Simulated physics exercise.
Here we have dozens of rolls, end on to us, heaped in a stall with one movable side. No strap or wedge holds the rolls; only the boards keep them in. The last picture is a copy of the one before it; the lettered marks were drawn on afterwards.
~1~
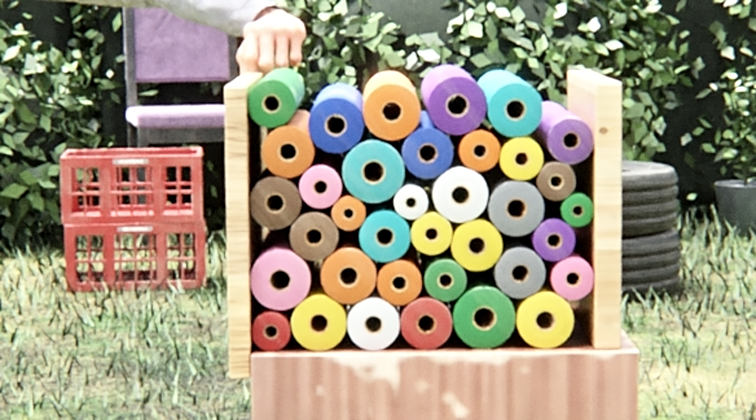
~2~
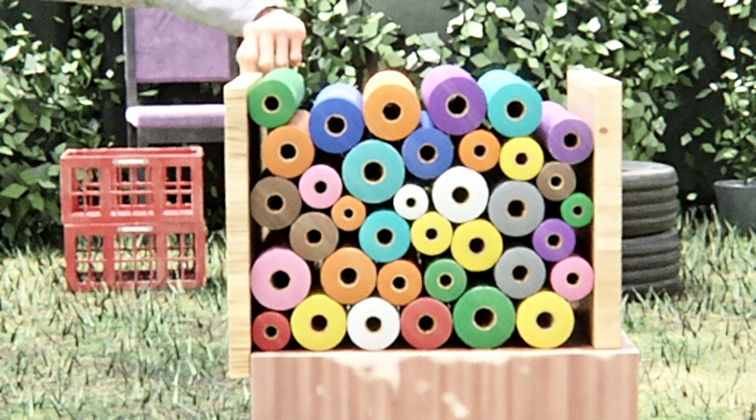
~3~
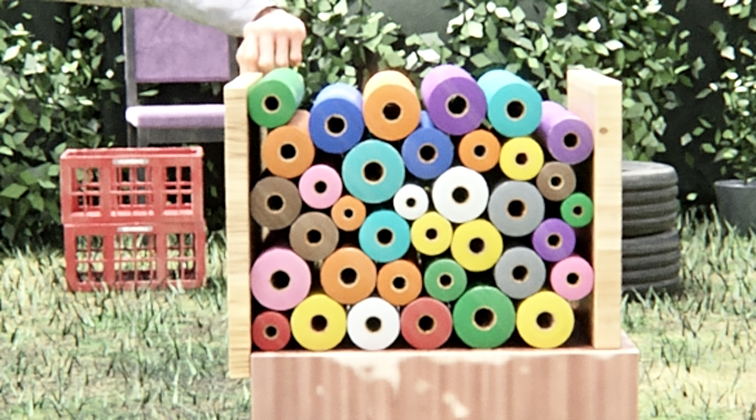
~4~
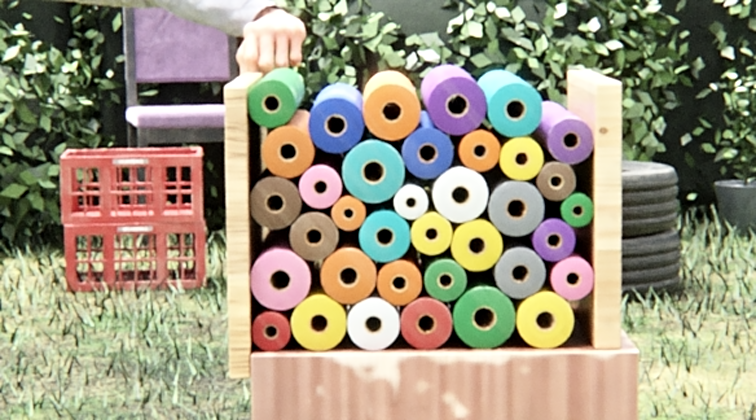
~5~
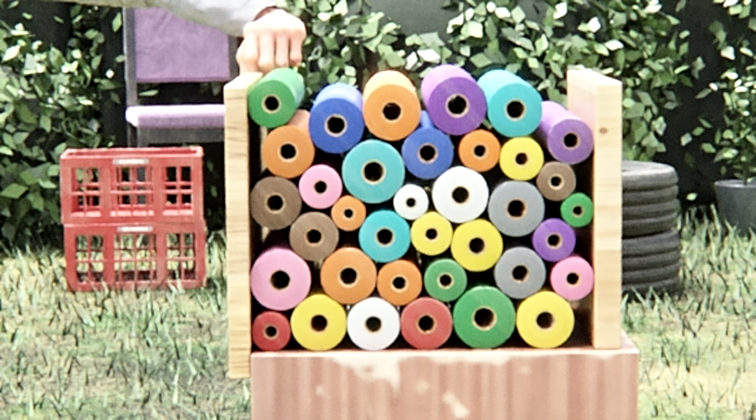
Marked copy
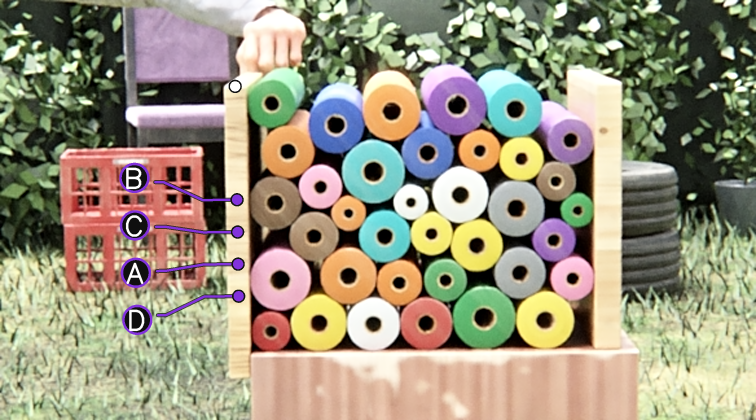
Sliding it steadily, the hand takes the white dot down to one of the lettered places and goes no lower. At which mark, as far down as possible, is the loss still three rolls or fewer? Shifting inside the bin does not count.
Mark C is as low as it can go.
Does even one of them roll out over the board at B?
Yes, at B.
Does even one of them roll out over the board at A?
At A: Yes.
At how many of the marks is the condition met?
Two of the four.
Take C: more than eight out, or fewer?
Fewer than eight.
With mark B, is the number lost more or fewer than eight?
It loses fewer than eight.
On the marked copy, A at (238, 264); B at (237, 200); C at (237, 232); D at (239, 296); the white dot at (235, 86).
With C. Early on, top of the board (248, 155).
Further on, top of the board (249, 230).
At the end, top of the board (249, 231), three out over the board.
As for the rest, A more than three out over the board; B one out over the board; D more than three out over the board.
